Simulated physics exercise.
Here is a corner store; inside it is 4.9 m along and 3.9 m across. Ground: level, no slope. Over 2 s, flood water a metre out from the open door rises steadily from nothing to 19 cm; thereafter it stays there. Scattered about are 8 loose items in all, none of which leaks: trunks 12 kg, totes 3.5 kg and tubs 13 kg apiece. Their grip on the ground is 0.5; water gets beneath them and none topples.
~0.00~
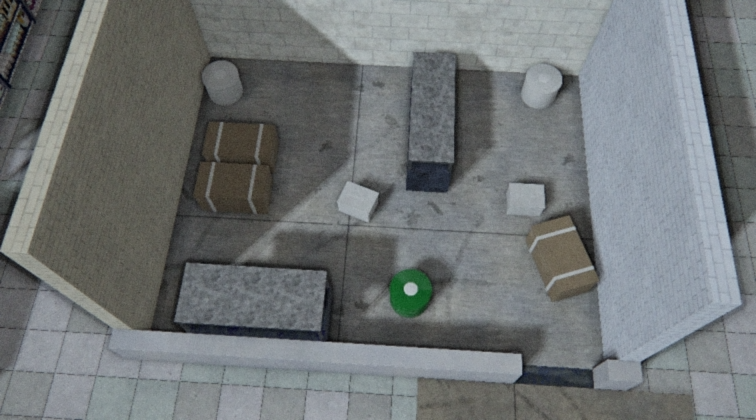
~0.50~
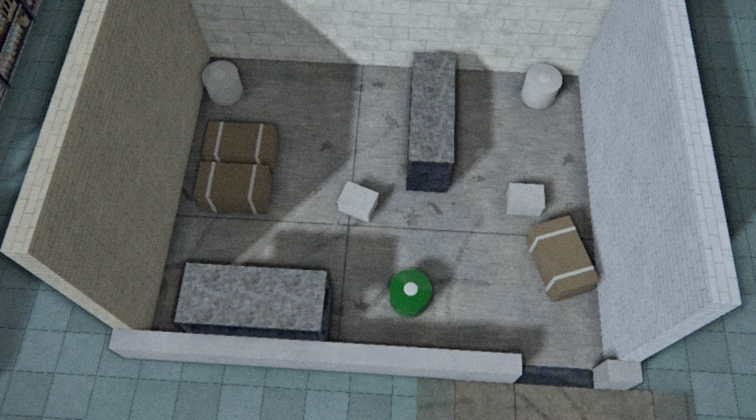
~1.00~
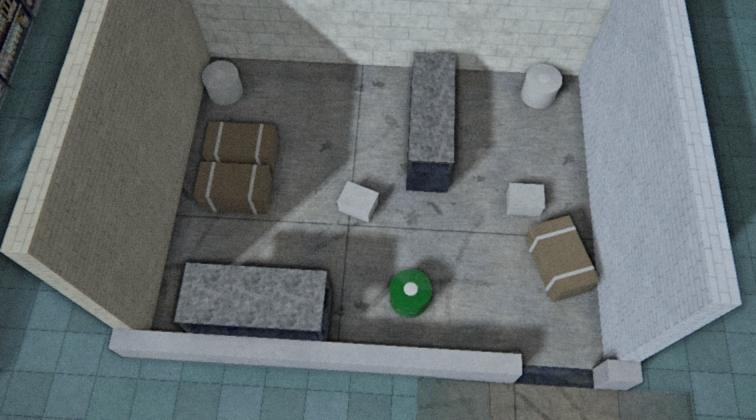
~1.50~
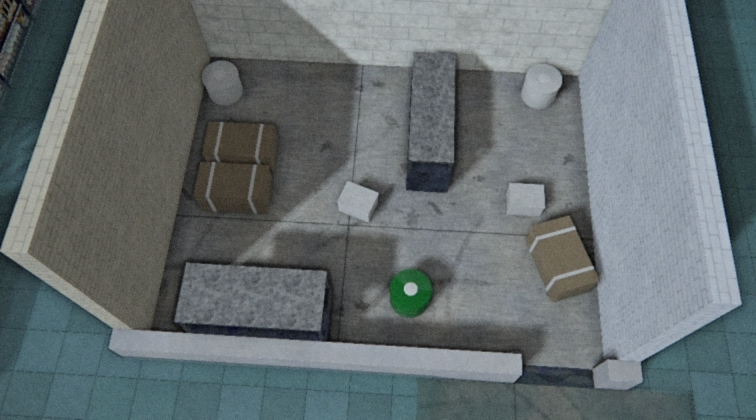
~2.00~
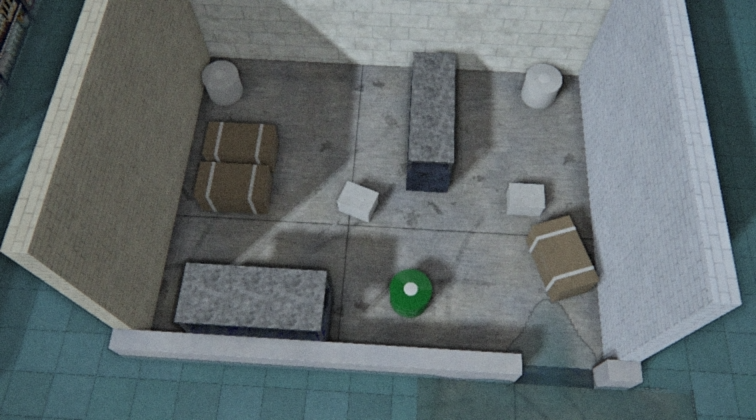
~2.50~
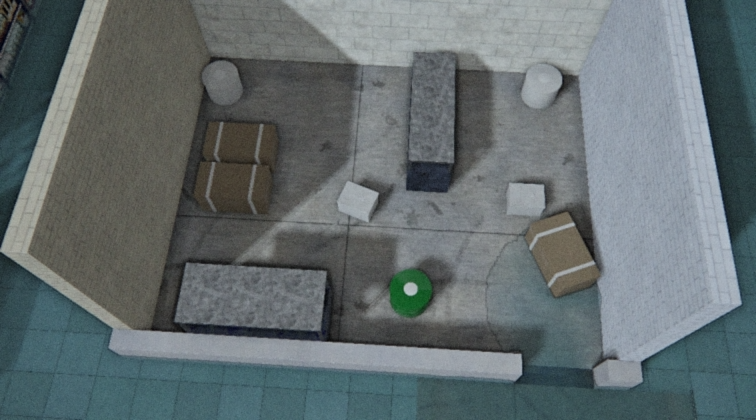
Shallow water spreading over the tiles around a small walled store, then creeping through the lower-right doorway while everything inside stays still.
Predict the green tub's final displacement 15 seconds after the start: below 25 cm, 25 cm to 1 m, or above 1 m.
Its final displacement is below 25 cm.
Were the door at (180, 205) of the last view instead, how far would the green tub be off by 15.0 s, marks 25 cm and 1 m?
By then the green tub has shifted a small amount.
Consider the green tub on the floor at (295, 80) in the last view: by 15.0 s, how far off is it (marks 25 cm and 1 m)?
I'd say it sits almost still.
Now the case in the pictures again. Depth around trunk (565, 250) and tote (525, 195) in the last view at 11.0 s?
Close to 13 and 14 centimetres.
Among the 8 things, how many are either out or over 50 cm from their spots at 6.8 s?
My count gives 2.
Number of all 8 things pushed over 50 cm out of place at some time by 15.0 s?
I count 6 of them.
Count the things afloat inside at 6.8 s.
I'd say 3 of them.
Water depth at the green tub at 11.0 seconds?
Around 3 cm.
After 3.5 s the green tub is near (411, 289), 0.0 m from its start, aground; 0 afloat.
After 6.8 s the green tub is near (411, 289), 0.0 m from its start, aground; 3 afloat.
After 11.0 s the green tub is near (411, 289), 0.0 m from its start, aground; 5 afloat.
After 15.0 s the green tub is near (411, 289), 0.0 m from its start, aground; 6 afloat.
